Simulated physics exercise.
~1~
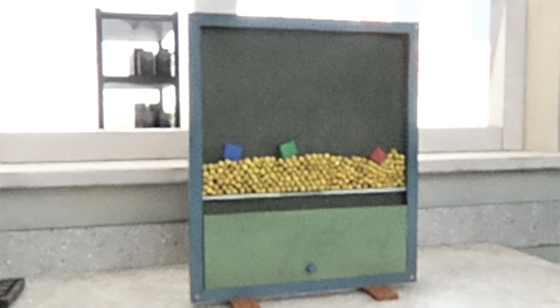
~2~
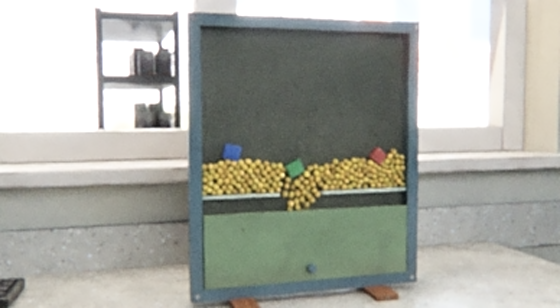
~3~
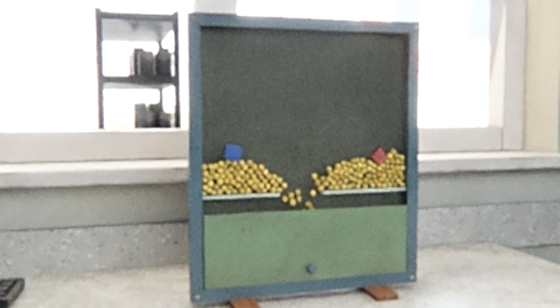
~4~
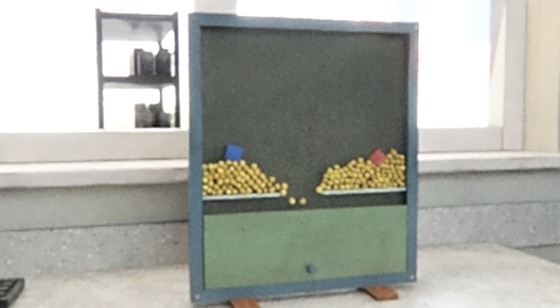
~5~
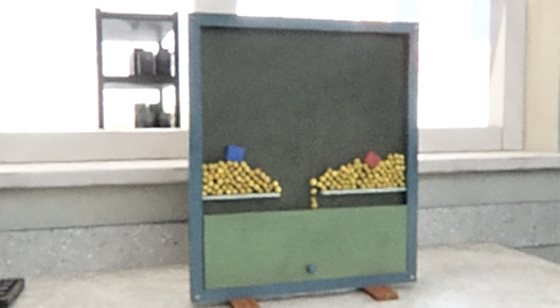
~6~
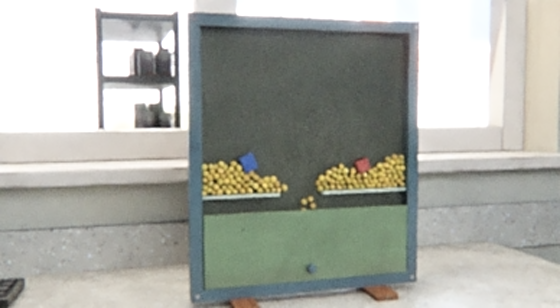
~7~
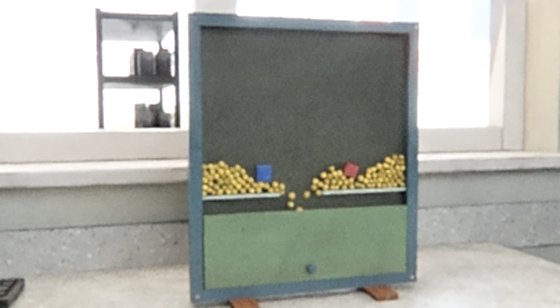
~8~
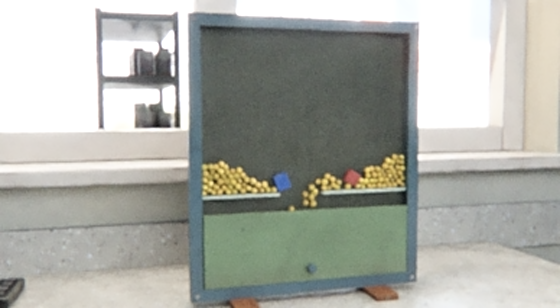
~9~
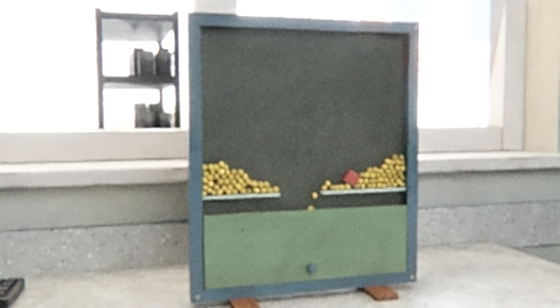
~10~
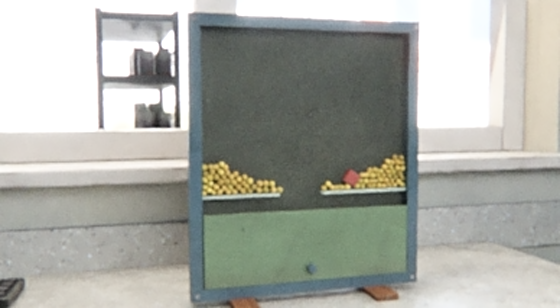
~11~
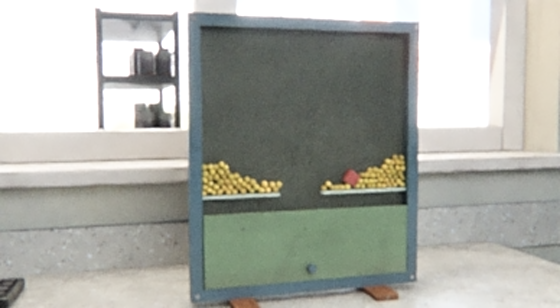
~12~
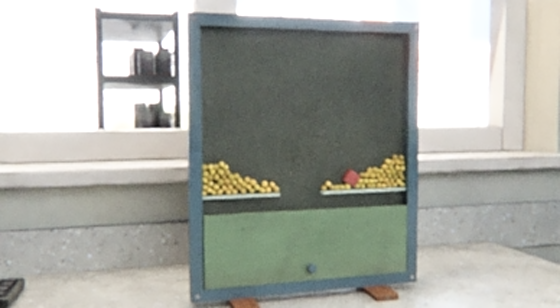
Yellowish beads poured through a gap that opened in the middle of their shelf, taking the green block down first, then the blue one after it slid in from the left, while the red block shifted left and stayed among the beads remaining on the right.
